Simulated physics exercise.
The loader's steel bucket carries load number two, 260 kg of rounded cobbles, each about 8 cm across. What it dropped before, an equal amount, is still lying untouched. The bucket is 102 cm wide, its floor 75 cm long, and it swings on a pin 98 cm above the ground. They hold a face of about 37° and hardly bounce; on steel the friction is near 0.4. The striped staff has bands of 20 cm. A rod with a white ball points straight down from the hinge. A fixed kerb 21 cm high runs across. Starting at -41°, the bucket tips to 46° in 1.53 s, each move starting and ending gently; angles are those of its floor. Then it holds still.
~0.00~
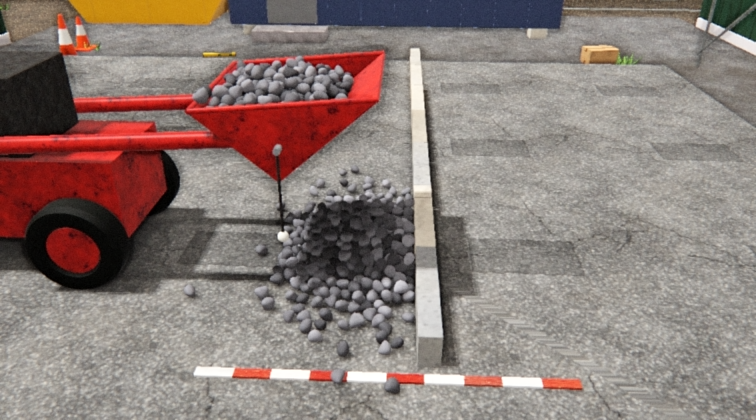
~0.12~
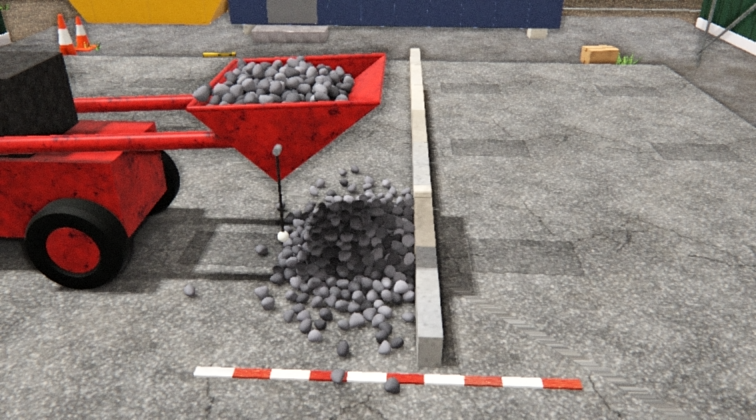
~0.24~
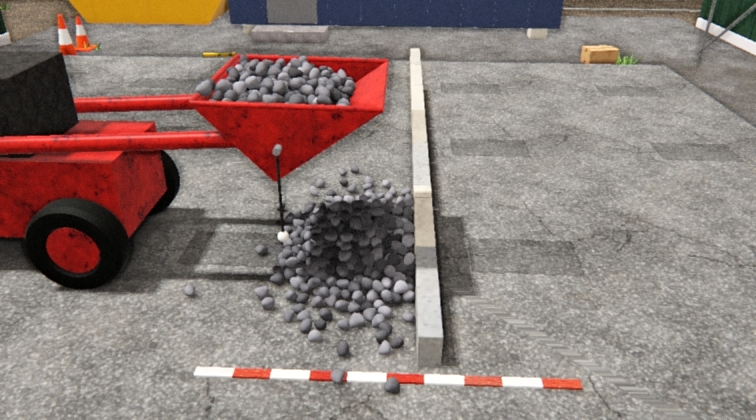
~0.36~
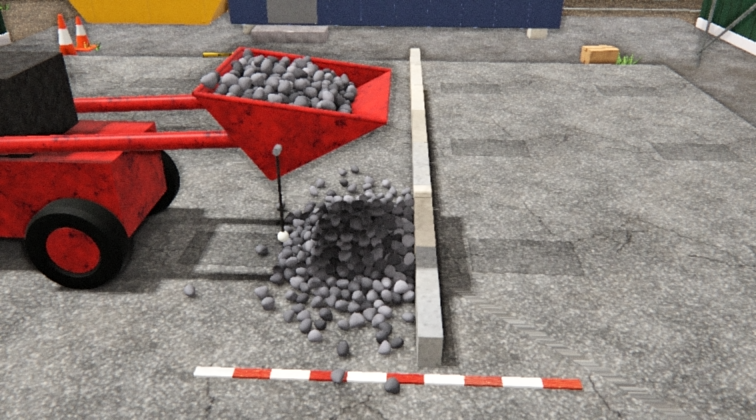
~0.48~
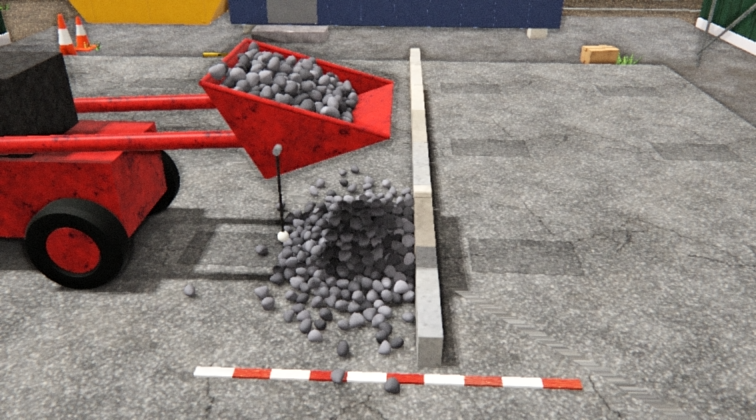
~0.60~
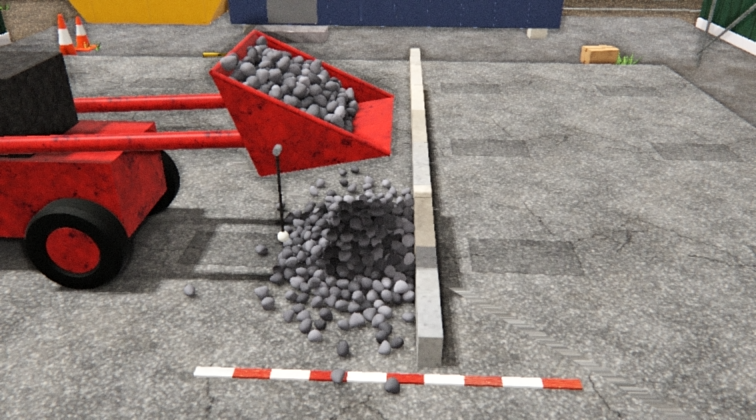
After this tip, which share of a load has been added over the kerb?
Close to 9 parts in a hundred.
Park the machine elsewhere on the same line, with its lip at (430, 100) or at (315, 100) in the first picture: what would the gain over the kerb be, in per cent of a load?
First some 60, then 0 per cent.
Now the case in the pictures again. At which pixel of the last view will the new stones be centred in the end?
Their middle is at about (385, 228).
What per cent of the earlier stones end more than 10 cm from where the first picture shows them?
About 5 per cent.
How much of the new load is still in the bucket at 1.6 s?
It holds some 15 per cent.
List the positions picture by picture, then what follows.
Lip at (378, 100), floor tilted -41°, highest stones at (285, 70). The earlier load is highest near (376, 234), 20 cm above ground level, 100 % on this side of the kerb, in the first frame.
The bucket is at -39°, its lip at (379, 103); the top of the load is at (282, 71); the stones move at 0.1 m/s on average, in the second frame.
Lip at (383, 110), floor tilted -35°, highest stones at (281, 70); the stones move at 0.2 m/s on average, in the third frame.
The bucket is at -29°, its lip at (387, 122); the top of the load is at (261, 64); the stones move at 0.2 m/s on average, in the fourth frame.
Lip at (390, 137), floor tilted -21°, highest stones at (256, 58); the stones move at 0.3 m/s on average, in the fifth frame.
The bucket is at -11°, its lip at (390, 154); the top of the load is at (264, 54); the stones move at 0.3 m/s on average, in the sixth frame.
After 1.1 s the floor is at 33°; in per cent of one load, 92 in the bucket, 108 on this side of the kerb; the foremost stones are at (409, 238).
After 1.6 s the floor is at 46°; in per cent of one load, 16 in the bucket, 181 on this side of the kerb, 3 over the kerb; the foremost stones are at (460, 238).
After 2.0 s the floor is at 46°; in per cent of one load, 0 in the bucket, 193 on this side of the kerb, 7 over the kerb; the foremost stones are at (504, 259).
After 4.4 s the floor is at 46°; in per cent of one load, 0 in the bucket, 191 on this side of the kerb, 9 over the kerb; the foremost stones are at (525, 249). Net gain over the kerb, 9.
